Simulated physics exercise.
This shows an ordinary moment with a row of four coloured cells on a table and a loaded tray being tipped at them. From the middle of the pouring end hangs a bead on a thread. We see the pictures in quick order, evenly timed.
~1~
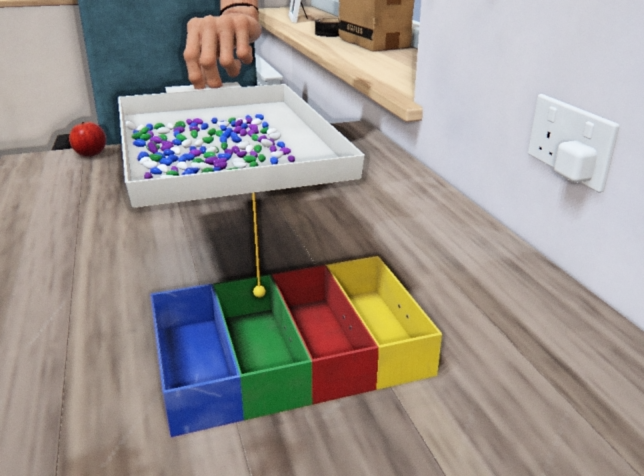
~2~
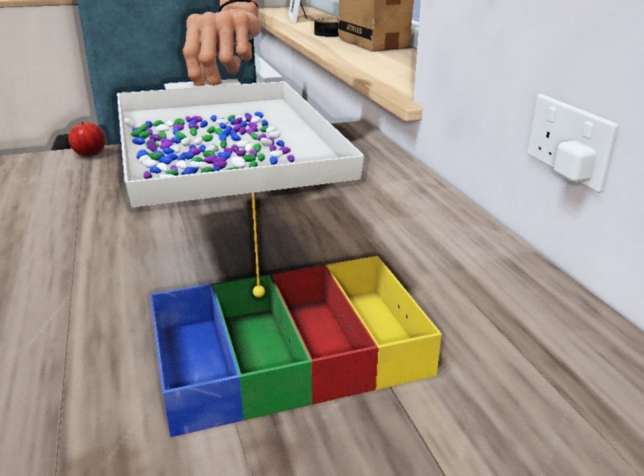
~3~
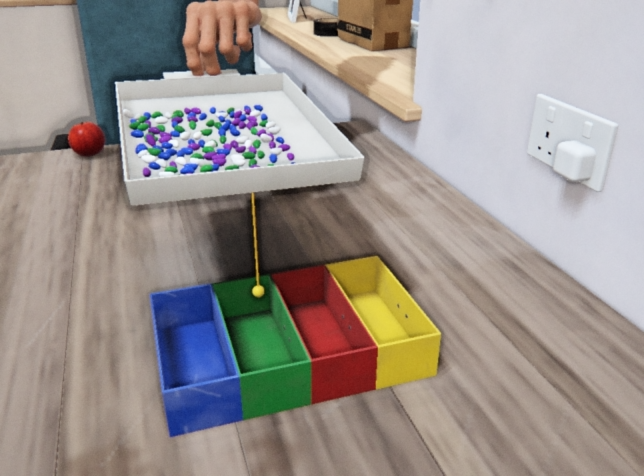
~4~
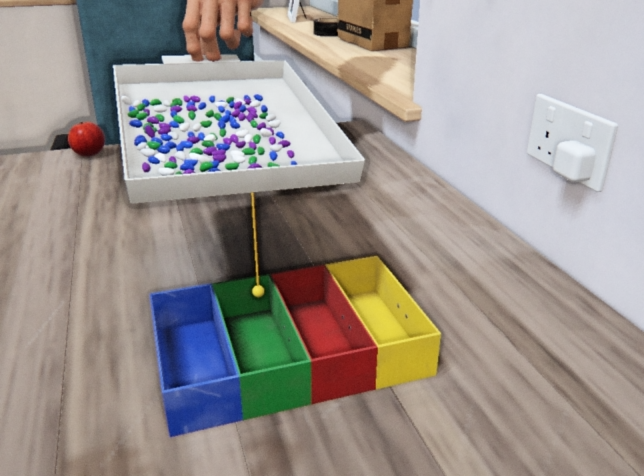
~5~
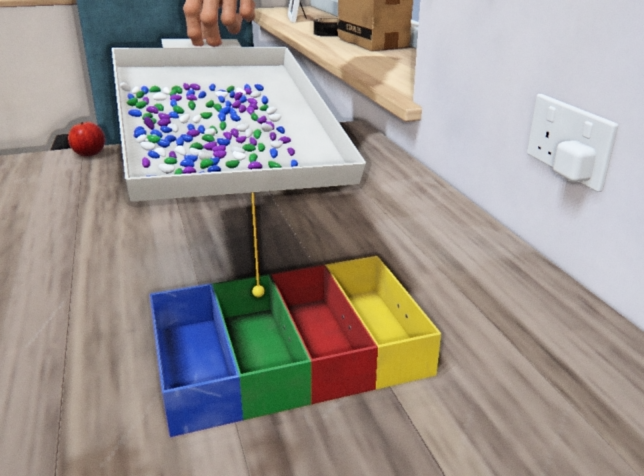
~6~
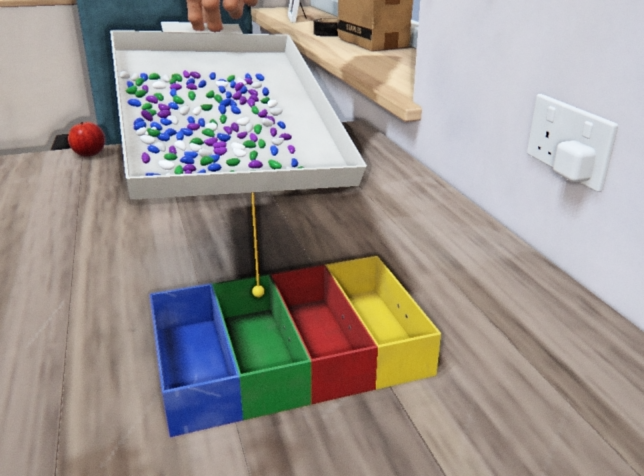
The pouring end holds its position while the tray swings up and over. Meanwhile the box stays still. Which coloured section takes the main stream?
The red section takes it.
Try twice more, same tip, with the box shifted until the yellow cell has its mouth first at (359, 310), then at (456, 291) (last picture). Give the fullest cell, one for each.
The first position gives that yellow cell, and the second gives the cell in green.
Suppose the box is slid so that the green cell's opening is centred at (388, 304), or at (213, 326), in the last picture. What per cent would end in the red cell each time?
It would be roughly 0 per cent, followed by roughly 30 per cent.
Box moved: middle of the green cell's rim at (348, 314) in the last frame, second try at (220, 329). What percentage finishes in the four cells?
In turn about 80 and about 90 percent.
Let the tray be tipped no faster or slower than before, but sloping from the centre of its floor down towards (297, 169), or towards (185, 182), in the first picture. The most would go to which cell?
So the first one goes to red and the second to the blue cell.
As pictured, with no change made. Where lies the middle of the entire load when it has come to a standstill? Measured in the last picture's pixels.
I'd put the middle somewhere around (325, 359).
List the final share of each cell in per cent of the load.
Shares in percent - blue cell 10, green cell 20, red cell 40, yellow cell 30.
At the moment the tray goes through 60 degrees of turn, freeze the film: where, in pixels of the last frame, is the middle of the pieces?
In the last view the centre sits at roughly (268, 153).
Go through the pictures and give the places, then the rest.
In the first picture, corners of the pouring end at (129, 181) and (361, 155), level; middle of the load at (203, 150), jelly beans; bead on its thread at (259, 291); blue cell at (205, 402); green cell at (277, 386); red cell at (345, 371); yellow cell at (409, 357).
In the second picture, corners of the pouring end at (129, 181) and (361, 155), level; middle of the load at (202, 148).
In the third picture, corners of the pouring end at (128, 180) and (361, 157), tipped barely, lowest at the right corner; middle of the load at (202, 143).
In the fourth picture, corners of the pouring end at (129, 178) and (361, 159), tipped a little, lowest at the right corner; middle of the load at (201, 136).
In the fifth picture, corners of the pouring end at (129, 177) and (362, 162), tipped a little, lowest at the right corner; middle of the load at (201, 129).
In the sixth picture, corners of the pouring end at (130, 176) and (363, 165), tipped clearly, lowest at the right corner; middle of the load at (201, 122); blue cell at (204, 402); green cell at (276, 386); red cell at (344, 371); yellow cell at (408, 357).
Soon, tray tipped steeply; all on the tray.
A while on, tray tipped right over; nearly all on the tray; a small part in the yellow cell; a stray few in the red cell; a stray few falling or outside the box.
Towards the end, tray tipped past a quarter turn; about a third in the red cell; about a quarter in the yellow cell; about a quarter in the green cell; a small part in the blue cell; a stray few falling or outside the box.
Finally, tray tipped past a quarter turn; about a third in the red cell; about a quarter in the yellow cell; about a quarter in the green cell; a small part in the blue cell; a stray few outside the box.
